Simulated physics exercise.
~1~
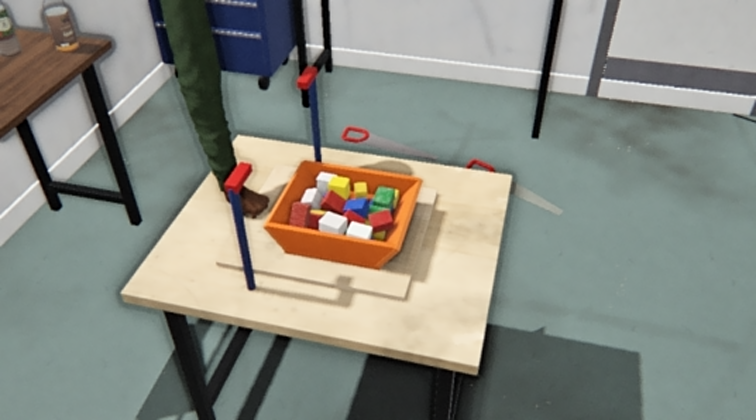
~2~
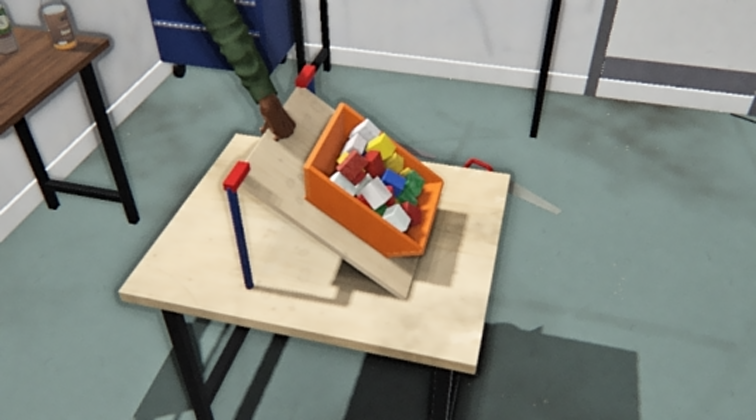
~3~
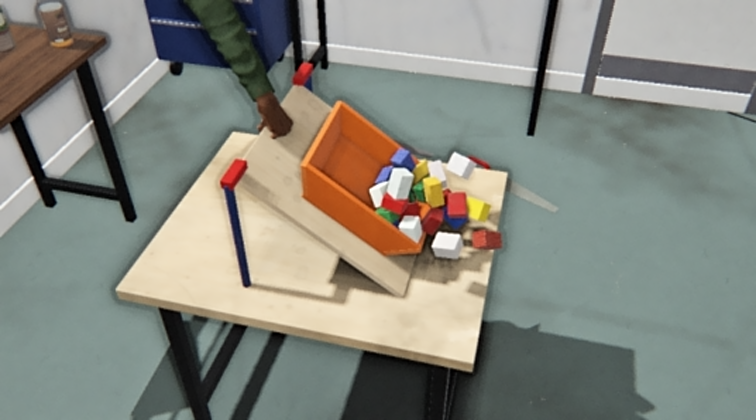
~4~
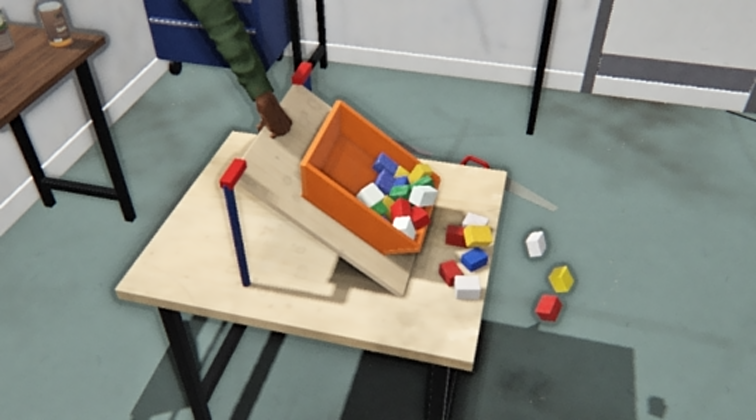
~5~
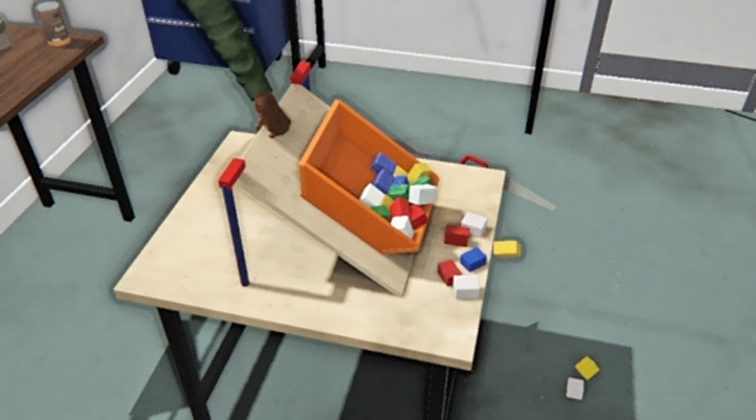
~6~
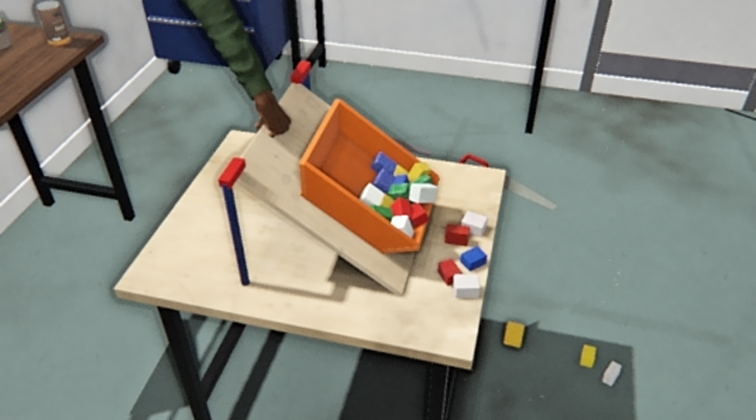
An orange tub tips right on a raised board, spilling some blocks onto table and floor.
